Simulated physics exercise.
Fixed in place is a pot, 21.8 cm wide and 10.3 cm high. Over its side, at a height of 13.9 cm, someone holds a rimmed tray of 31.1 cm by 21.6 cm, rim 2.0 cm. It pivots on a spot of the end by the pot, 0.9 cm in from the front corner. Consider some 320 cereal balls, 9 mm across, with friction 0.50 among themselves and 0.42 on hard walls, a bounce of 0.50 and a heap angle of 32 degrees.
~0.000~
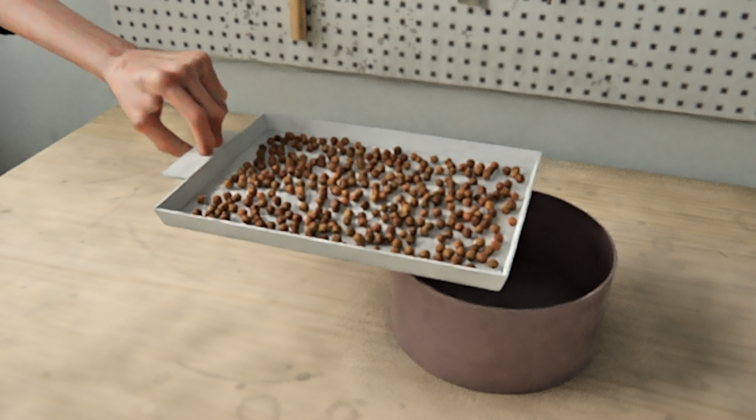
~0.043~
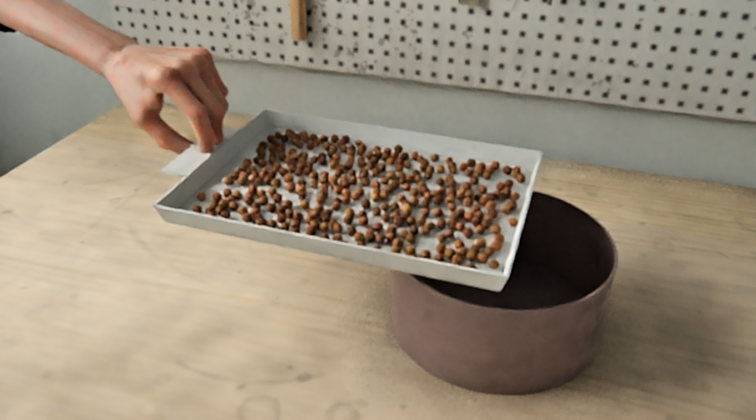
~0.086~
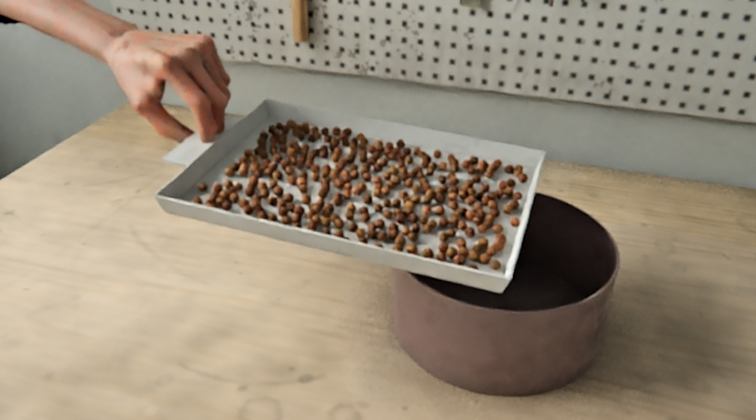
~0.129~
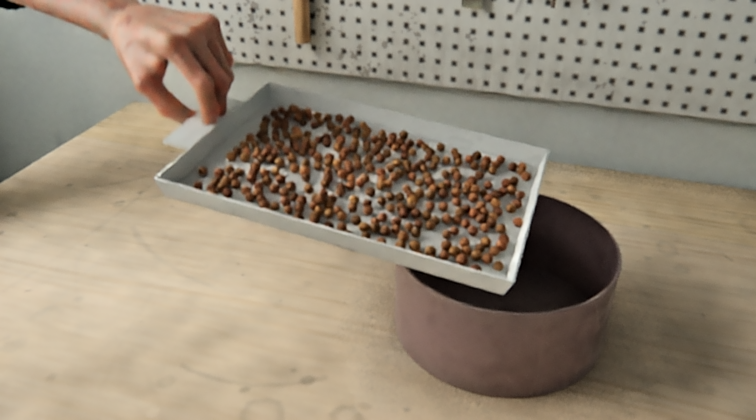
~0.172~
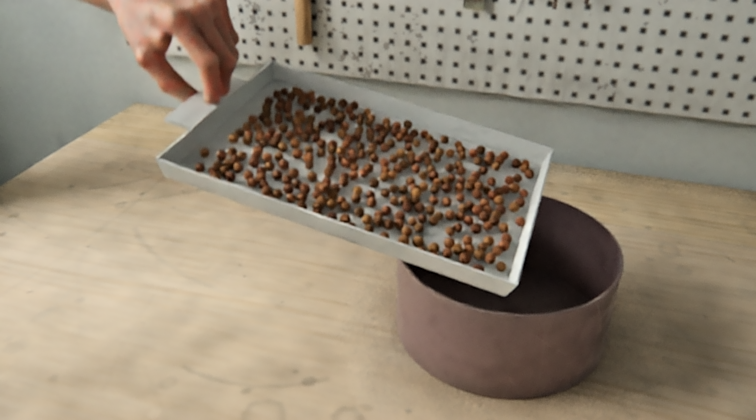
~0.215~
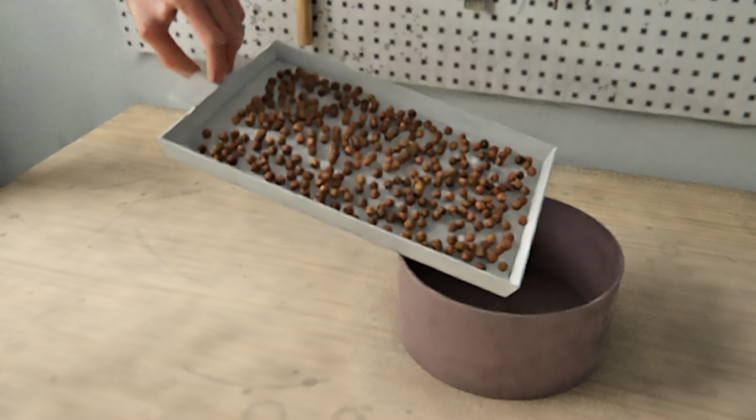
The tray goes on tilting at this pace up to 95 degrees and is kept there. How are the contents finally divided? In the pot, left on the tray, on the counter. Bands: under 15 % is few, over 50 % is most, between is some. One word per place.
Pot: Some, left on the tray: Few, counter: Most.
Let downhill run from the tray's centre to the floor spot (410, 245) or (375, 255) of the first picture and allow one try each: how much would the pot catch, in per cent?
Roughly 0 % for the first direction, roughly 0 % for the second.
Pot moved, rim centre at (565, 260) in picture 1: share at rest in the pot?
70 %.
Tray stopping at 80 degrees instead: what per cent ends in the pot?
I'd say close to 30 percent.
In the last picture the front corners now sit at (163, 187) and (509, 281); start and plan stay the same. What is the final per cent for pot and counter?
Pot 0, counter 100.
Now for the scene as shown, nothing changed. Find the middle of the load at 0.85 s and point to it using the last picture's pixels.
Close to pixel (561, 248).
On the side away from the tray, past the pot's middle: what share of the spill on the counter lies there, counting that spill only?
I'd put it at close to 100 per cent.
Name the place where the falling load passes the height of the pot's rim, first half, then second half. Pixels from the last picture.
Early half: About (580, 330); late half: (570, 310).
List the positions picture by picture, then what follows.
Tray tilt 0 degrees, front corners at (162, 206) and (501, 271); middle of the pieces at (360, 193); pot at (502, 239), in the first picture.
Tray tilt 1 degrees, front corners at (162, 203) and (502, 271); middle of the pieces at (360, 192), in the second picture.
Tray tilt 3 degrees, front corners at (163, 193) and (505, 273), lowest corner right front; middle of the pieces at (362, 187), in the third picture.
Tray tilt 7 degrees, front corners at (163, 177) and (508, 276), lowest corner right front; middle of the pieces at (365, 178), in the fourth picture.
Tray tilt 11 degrees, front corners at (165, 157) and (511, 278), lowest corner right front; middle of the pieces at (369, 168), in the fifth picture.
Tray tilt 16 degrees, front corners at (167, 137) and (514, 280), lowest corner right front; middle of the pieces at (372, 158); pot at (509, 244). The tray's pace is about 100 degrees a second, in the sixth picture.
After 0.59 s, tilt 54 degrees; the tray holds 100 %, the pot 0 %.
After 0.85 s, tilt 80 degrees; the tray holds 65 %, the pot 5 %.
After 1.21 s, tilt 95 degrees; the tray holds 5 %, the pot 25 %.
At rest (1.9 s), pot 30 %, tray 0 %, counter 75 %.
